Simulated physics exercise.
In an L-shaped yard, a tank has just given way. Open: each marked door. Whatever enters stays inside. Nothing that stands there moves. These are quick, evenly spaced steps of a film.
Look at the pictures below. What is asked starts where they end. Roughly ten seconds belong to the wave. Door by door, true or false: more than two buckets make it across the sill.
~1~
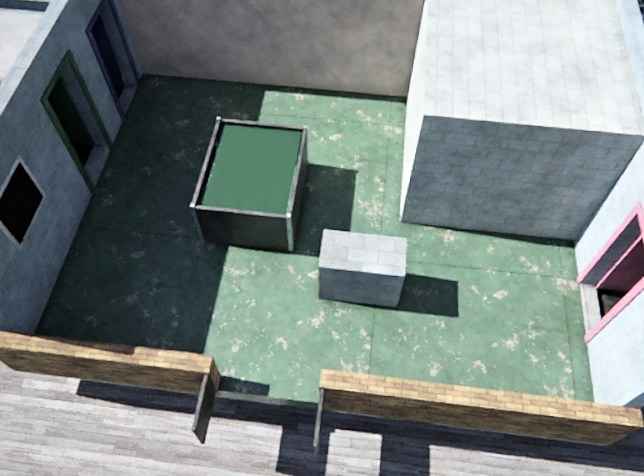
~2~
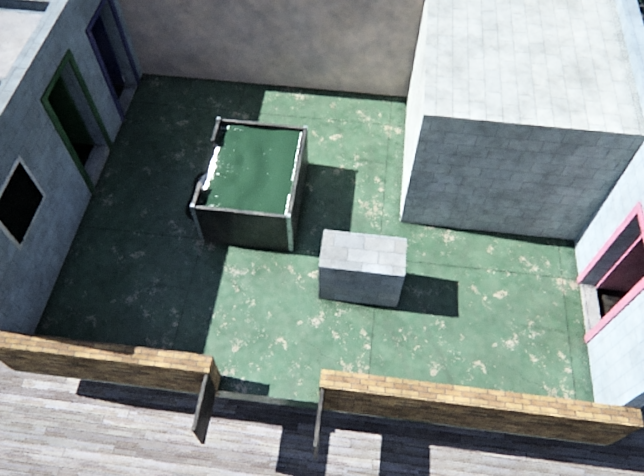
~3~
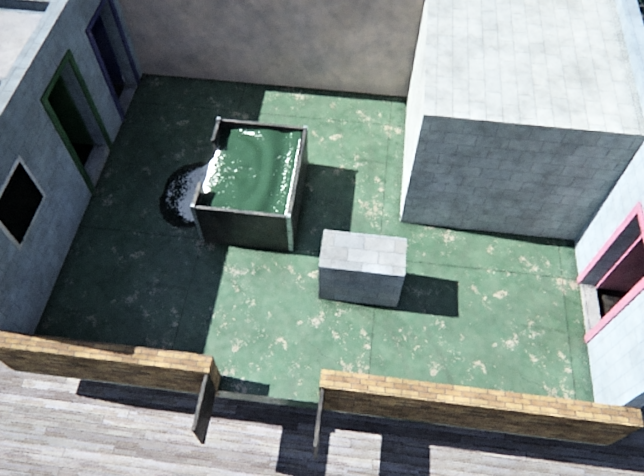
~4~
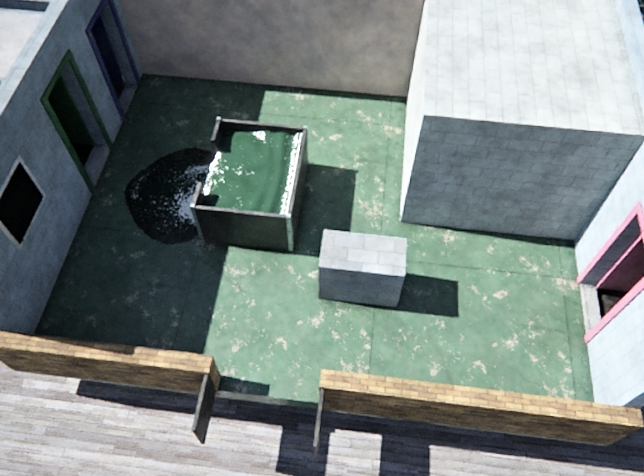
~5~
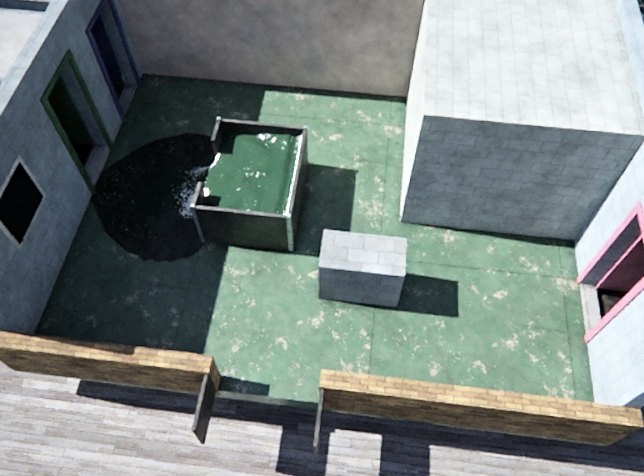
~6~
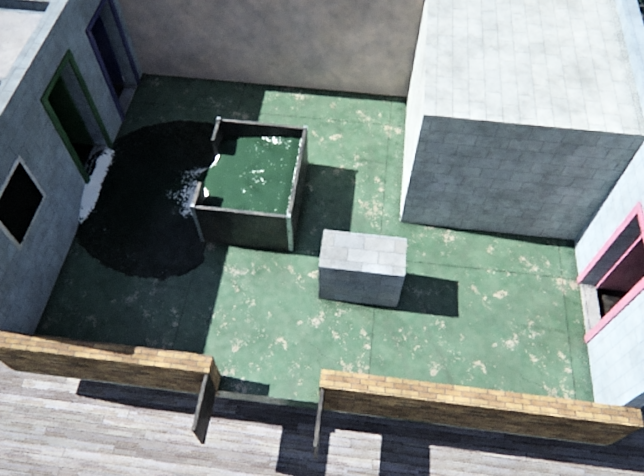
Green door: True; blue door: True; pink door: False.
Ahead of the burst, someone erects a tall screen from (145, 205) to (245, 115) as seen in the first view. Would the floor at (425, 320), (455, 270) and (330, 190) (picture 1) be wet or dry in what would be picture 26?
Listed order: Spared, spared, spared.
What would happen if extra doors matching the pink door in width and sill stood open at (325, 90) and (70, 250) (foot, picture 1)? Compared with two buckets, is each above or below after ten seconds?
First falls short, then tops the limit.
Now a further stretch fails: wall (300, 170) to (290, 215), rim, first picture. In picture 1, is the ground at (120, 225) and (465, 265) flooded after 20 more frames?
Well, the first place would be still bare and the second one submerged.
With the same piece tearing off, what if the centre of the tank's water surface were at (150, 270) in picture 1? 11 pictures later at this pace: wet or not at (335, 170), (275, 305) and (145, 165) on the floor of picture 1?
First one stays unwetted, next one stays unwetted, last one gets inundated.
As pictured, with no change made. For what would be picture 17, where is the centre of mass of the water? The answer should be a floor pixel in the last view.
That comes out near (184, 204).
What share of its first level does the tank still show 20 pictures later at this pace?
Around 28 percent.
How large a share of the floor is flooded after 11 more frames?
I'd say 25 per cent.
A moment on, water covers 25 % of the floor; the green door far over two buckets in, the blue door under two buckets in, the pink door not reached.
Next, water covers 25 % of the floor; the green door far over two buckets in, the blue door over two buckets in, the pink door not reached.
Then, water covers 50 % of the floor; the green door far over two buckets in, the blue door over two buckets in, the pink door not reached.
Later, water covers 80 % of the floor; the green door far over two buckets in, the blue door far over two buckets in, the pink door not reached.
In the end, water covers 95 % of the floor; the green door far over two buckets in, the blue door far over two buckets in, the pink door under two buckets in.
